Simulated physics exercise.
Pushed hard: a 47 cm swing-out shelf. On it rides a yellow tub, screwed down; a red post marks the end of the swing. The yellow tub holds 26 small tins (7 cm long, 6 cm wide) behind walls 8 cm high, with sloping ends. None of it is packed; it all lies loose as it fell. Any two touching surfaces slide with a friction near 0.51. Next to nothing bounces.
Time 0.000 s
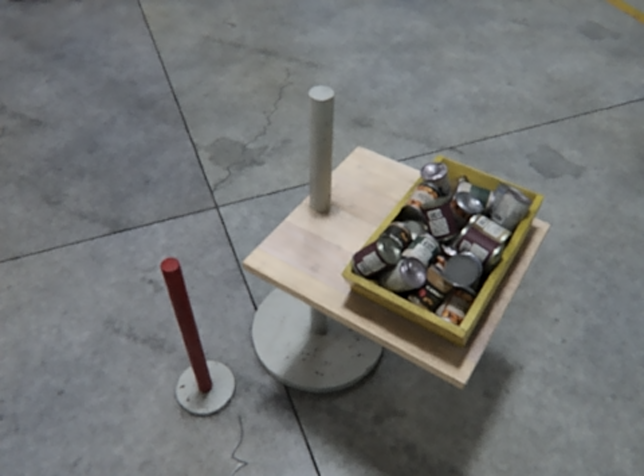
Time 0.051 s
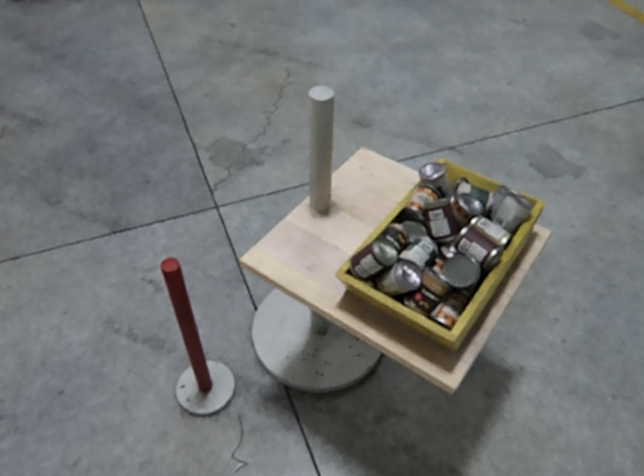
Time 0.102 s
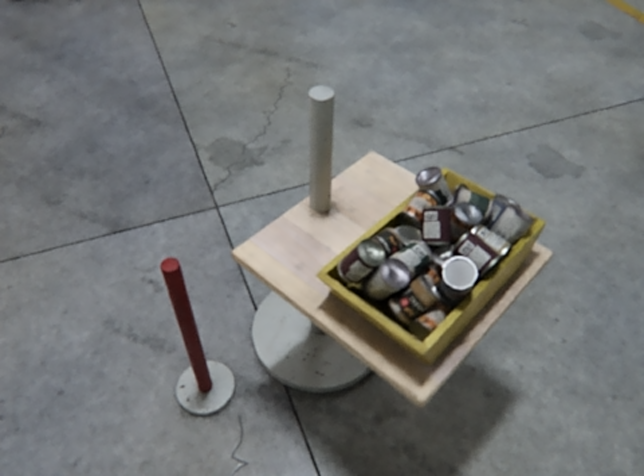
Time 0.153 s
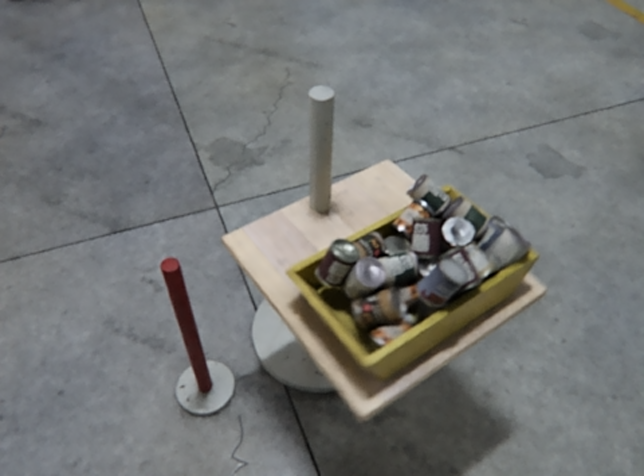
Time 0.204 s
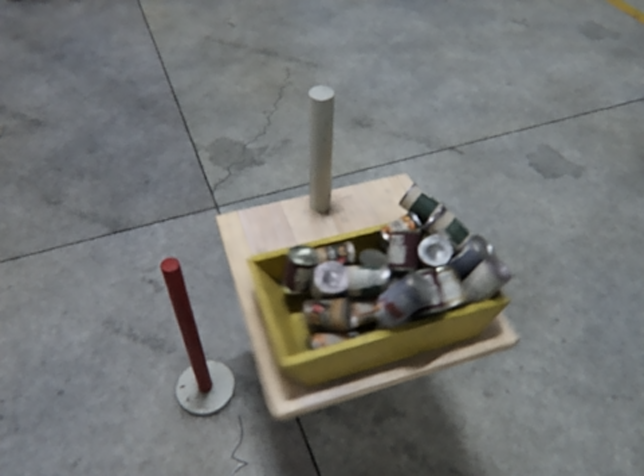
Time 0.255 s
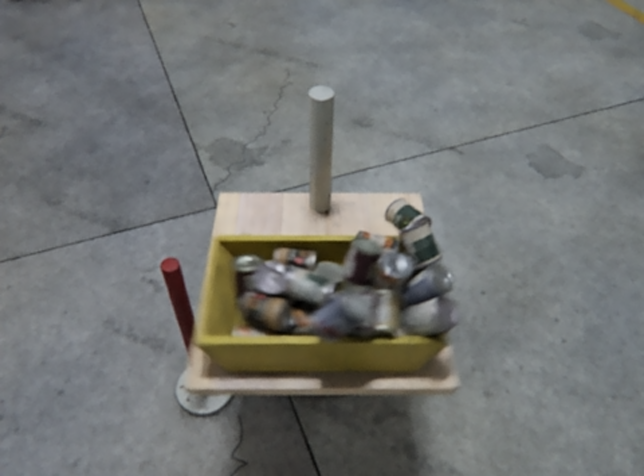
The clip shows a wooden shelf swinging around a grey post, carrying a yellow tub of small tins leftward past a red post; the loose tins slide and heap toward the tub's right end, and one goes over the edge.
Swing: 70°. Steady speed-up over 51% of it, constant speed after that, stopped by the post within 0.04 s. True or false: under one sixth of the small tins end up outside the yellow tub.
False, more than a sixth end up outside.
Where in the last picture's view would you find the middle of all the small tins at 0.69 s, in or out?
Close to (251, 303).
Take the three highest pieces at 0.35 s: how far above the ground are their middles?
Height, averaged: Around 72 cm.
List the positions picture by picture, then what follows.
In the first picture (places track the rim corner closest to us here), yellow tub (463, 329); 0° round; all still inside.
In the second picture, yellow tub (454, 334); 2° round.
In the third picture, yellow tub (425, 346); 9° round.
In the fourth picture, yellow tub (370, 360); 21° round.
In the fifth picture, yellow tub (287, 362); 38° round.
In the sixth picture, yellow tub (201, 340); 56° round; 1 out, the lowest tin at (408, 220).
After 0.27 s, end of the swing.
After 0.35 s, the yellow tub is down by 3 of 26.
After 0.47 s, the yellow tub is down by 5 of 26.
After 0.69 s, the yellow tub is down by 9 of 26.
When it is over (at 1.13 s), the yellow tub is down by 9 of 26. Asked share, 9 of 26, 35 per cent.
